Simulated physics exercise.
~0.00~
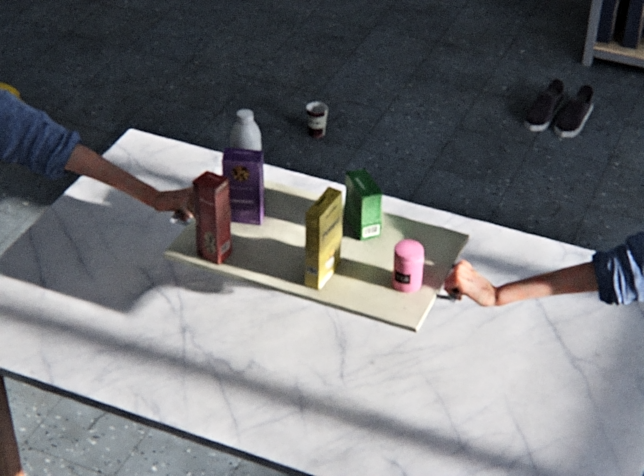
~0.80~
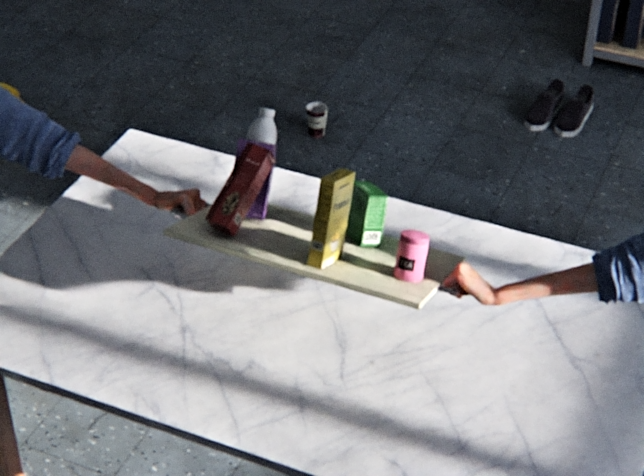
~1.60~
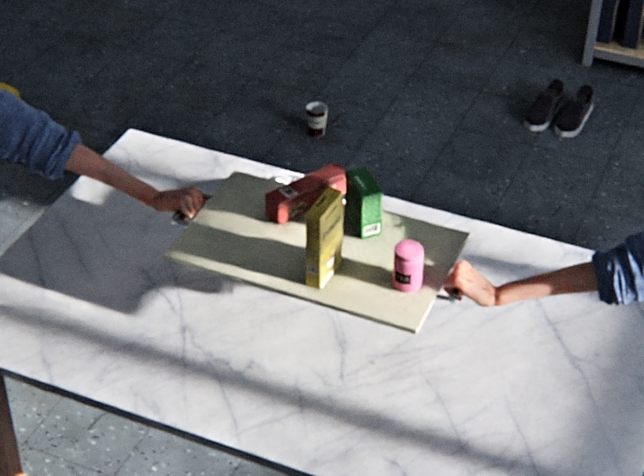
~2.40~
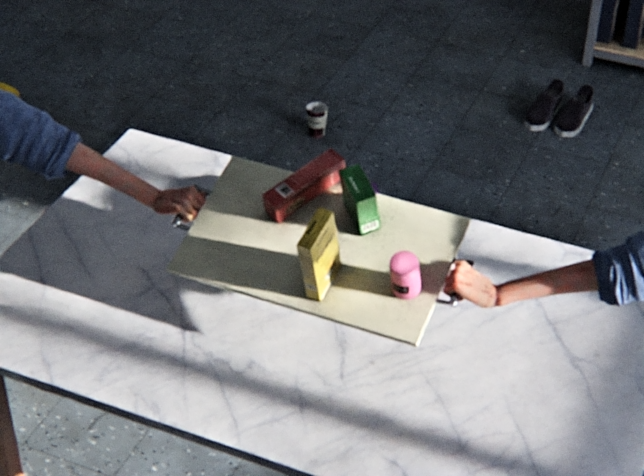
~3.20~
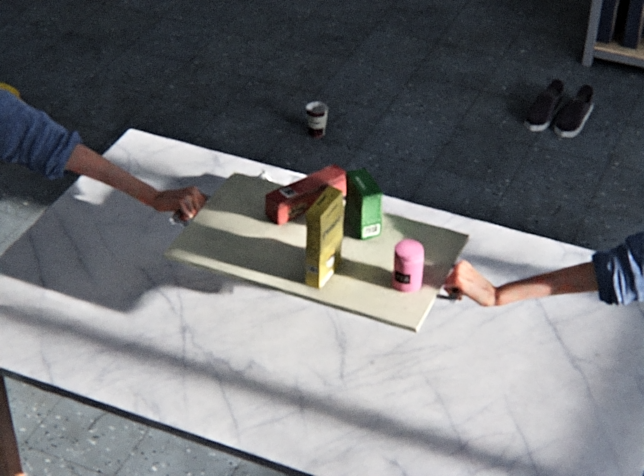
Over a marble table, two hands tilting a tray back and forth, white bottle and purple packet going, red carton left toppled.
